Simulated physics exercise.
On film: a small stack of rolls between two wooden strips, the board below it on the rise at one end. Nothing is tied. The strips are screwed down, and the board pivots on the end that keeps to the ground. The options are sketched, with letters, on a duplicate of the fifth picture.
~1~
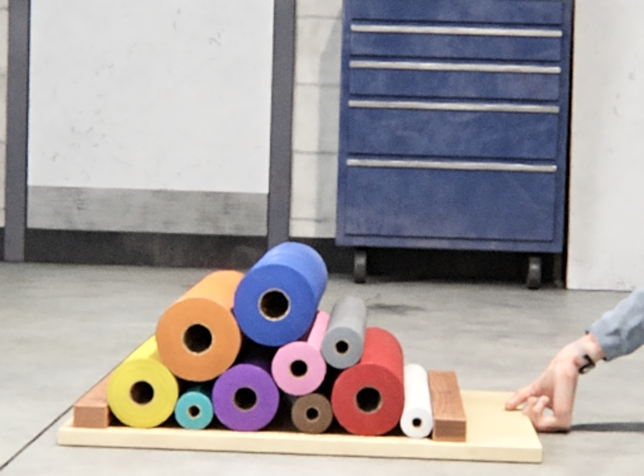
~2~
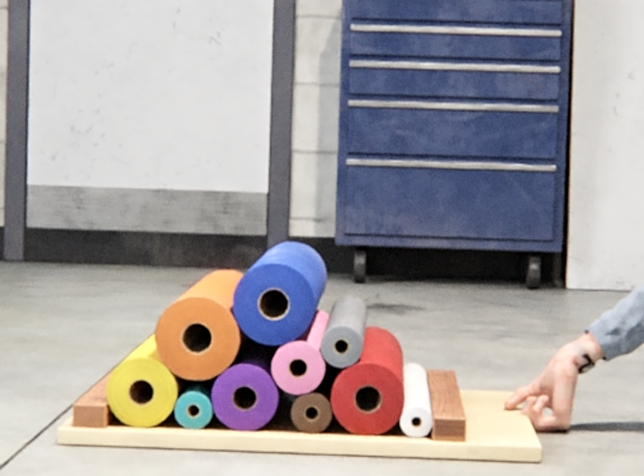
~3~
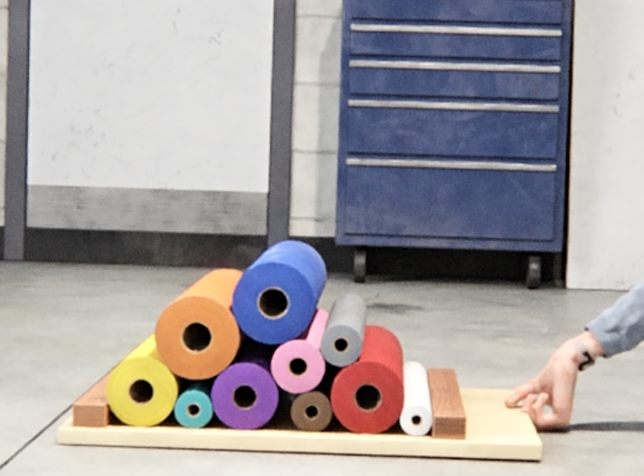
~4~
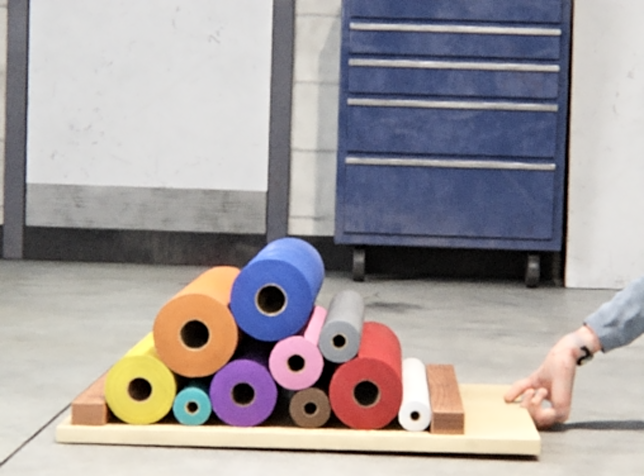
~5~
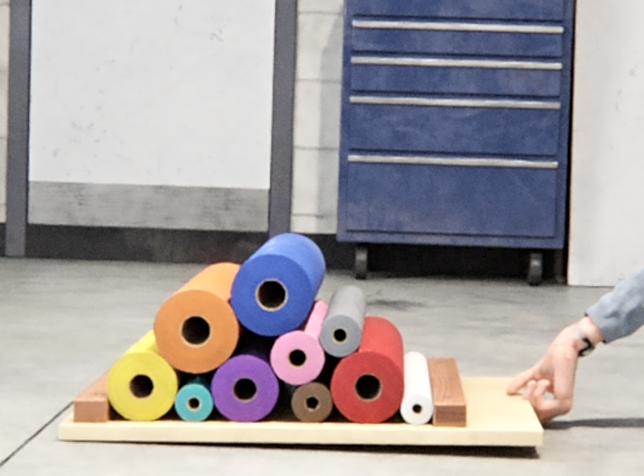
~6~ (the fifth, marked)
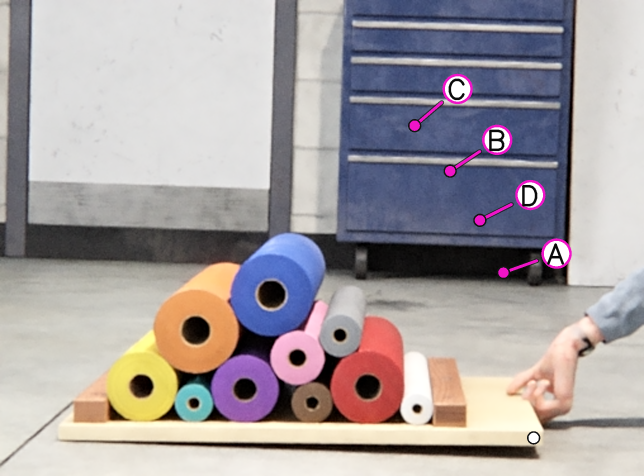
A stack of colorful rolls sat between two wooden strips on a board while a hand at the right end raised that end very slightly, and the rolls barely shifted in their pile.
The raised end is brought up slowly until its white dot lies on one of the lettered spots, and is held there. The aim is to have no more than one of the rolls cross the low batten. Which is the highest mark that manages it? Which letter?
At most to B.
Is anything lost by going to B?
No, at B.
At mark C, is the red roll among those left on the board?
The red roll: Yes.
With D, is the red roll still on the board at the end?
Yes, with D.
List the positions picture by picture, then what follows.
The first frame shows turquoise roll (194, 411); purple roll (246, 399); brown roll (312, 414).
The second frame shows brown roll (311, 413); red roll (368, 399).
The third frame shows board (307, 404); red roll (368, 397); white roll (417, 420); grey roll (341, 345).
The fourth frame shows board (306, 401); yellow roll (140, 389); turquoise roll (192, 407).
The fifth frame shows board (308, 395); yellow roll (142, 386); turquoise roll (194, 403).
On the marked copy, A at (504, 273); B at (450, 171); C at (415, 126); D at (480, 220); the white dot at (534, 438).
Taking B. A third of the way, board at 20°.
Two thirds of the way, board at 36°.
When it is over, board at 36°, none over the low batten.
As for the rest, A none over the low batten; C two over the low batten (orange, blue); D none over the low batten.
